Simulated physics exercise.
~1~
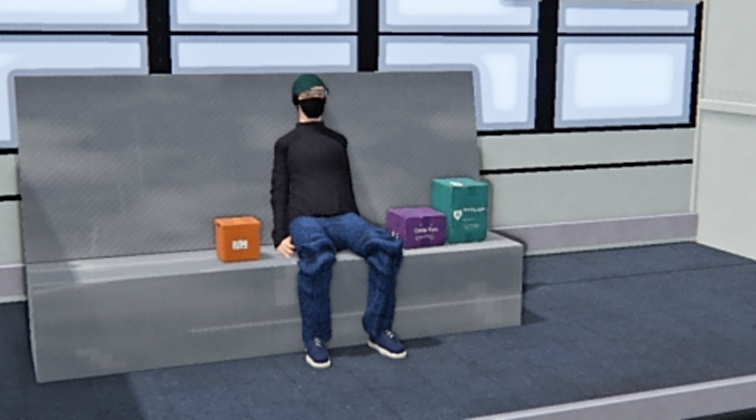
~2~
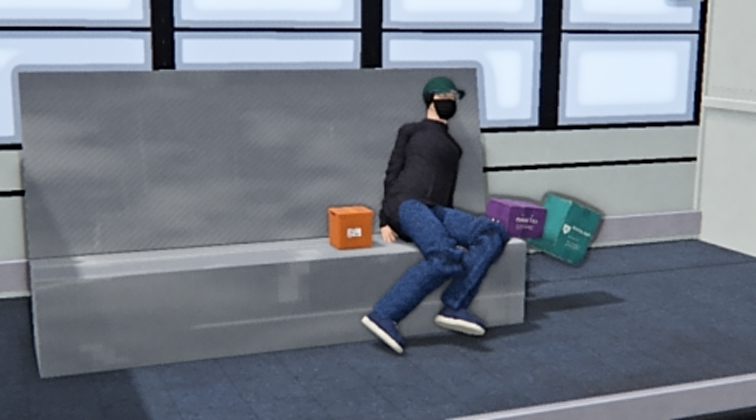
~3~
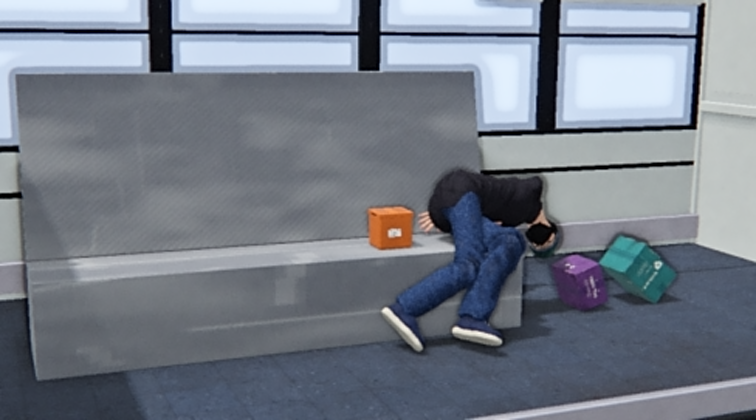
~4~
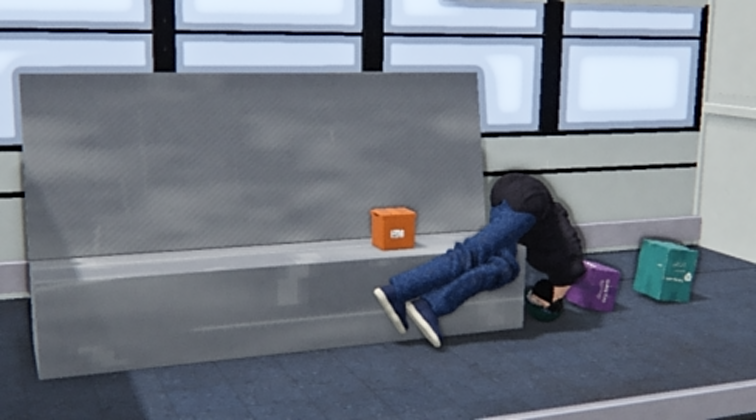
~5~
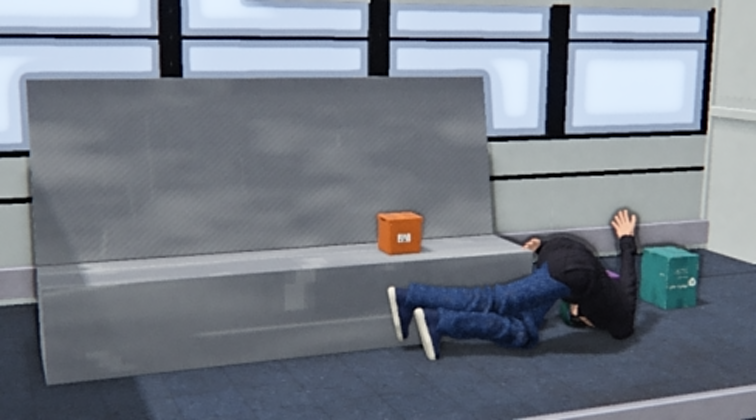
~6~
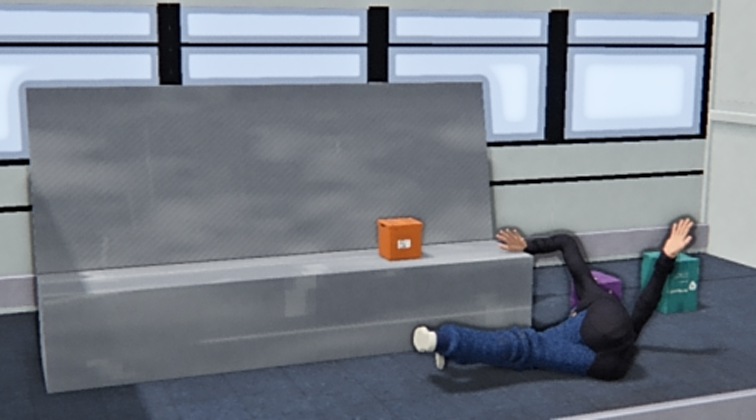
A masked person slides right off a gray bench after two boxes, leaving the orange one.
